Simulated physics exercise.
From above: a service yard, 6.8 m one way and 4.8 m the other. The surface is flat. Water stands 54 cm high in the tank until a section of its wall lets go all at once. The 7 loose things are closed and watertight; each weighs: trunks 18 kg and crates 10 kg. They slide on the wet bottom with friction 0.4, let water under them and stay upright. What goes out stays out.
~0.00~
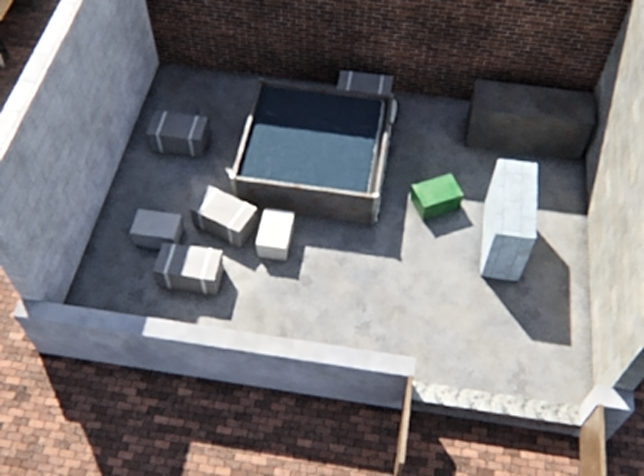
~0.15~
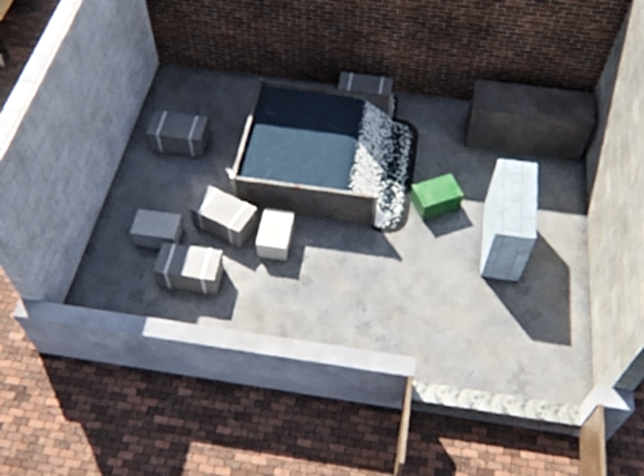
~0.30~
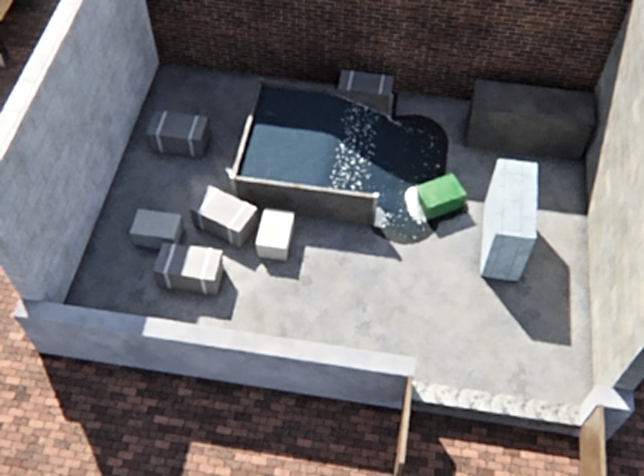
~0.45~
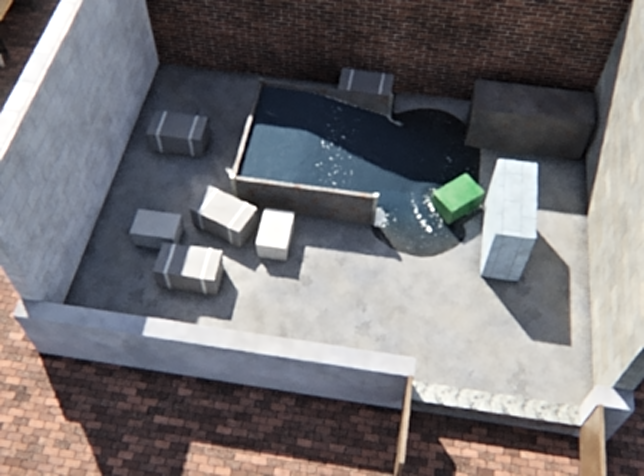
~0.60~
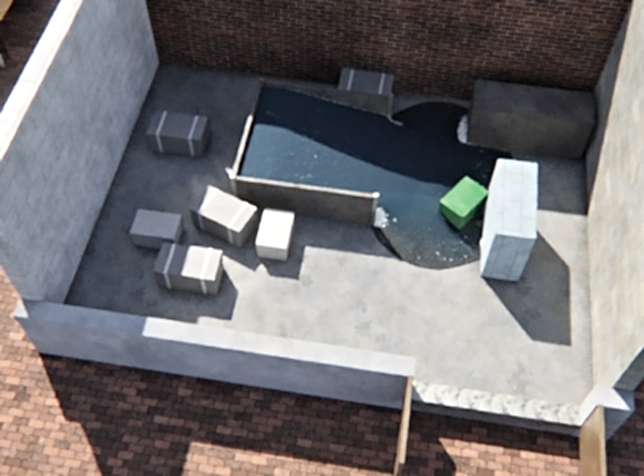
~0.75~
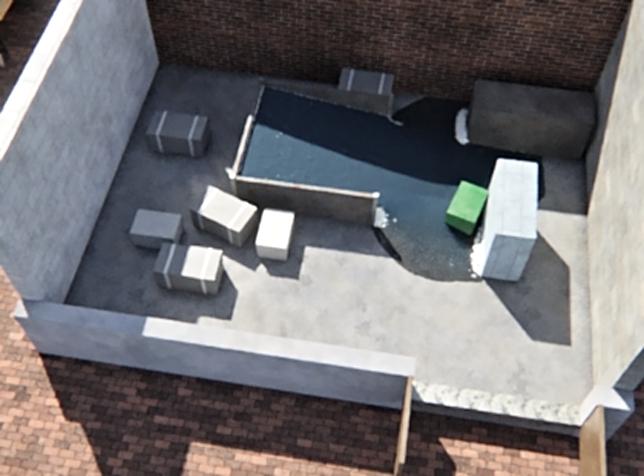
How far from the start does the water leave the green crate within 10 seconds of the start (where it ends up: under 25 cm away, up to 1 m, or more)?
The green crate ends far away.
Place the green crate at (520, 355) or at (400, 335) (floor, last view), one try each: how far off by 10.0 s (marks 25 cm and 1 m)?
In turn: It ends far away; it travels far.
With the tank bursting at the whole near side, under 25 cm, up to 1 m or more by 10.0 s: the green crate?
Then the green crate holds its place.
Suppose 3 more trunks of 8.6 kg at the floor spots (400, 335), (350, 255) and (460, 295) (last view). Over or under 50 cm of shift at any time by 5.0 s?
In turn: Past it, under, past it.
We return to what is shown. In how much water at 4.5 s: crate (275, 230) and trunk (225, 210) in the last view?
Roughly 0 and 0 cm.
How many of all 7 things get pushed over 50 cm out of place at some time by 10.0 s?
2 of them.
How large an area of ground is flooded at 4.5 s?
Some 22 m2.
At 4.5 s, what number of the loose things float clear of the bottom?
I count 0.
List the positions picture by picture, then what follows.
In the first frame, the green crate at (438, 190) rests on the ground; water covers 3.4 m2; 0 of 7 have shifted.
In the second frame, the green crate at (438, 190) rests on the ground; 4.3 m2 under water; 1 of 7 have shifted.
In the third frame, the green crate at (441, 191) rests on the ground, 4 cm from its start; water covers 5.3 m2; 1 of 7 have shifted.
In the fourth frame, the green crate at (459, 192), on the bottom, 29 cm from its start; water covers 6.5 m2; 2 of 7 have shifted.
In the fifth frame, the green crate at (465, 197) rests on the ground, 38 cm from its start; 7.7 m2 under water; 2 of 7 have shifted.
In the sixth frame, the green crate at (468, 202), on the bottom, 45 cm from its start; water covers 8.7 m2; 2 of 7 have shifted.
After 2.0 s the green crate is near (468, 277), 1.5 m from its start, afloat; 0 of 7 are out; 1 afloat.
After 4.5 s the green crate has gone out; 1 of 7 are out; 0 afloat.
After 7.0 s the green crate has gone out; 1 of 7 are out; 1 afloat.
After 10.0 s the green crate has gone out; 1 of 7 are out; 1 afloat.
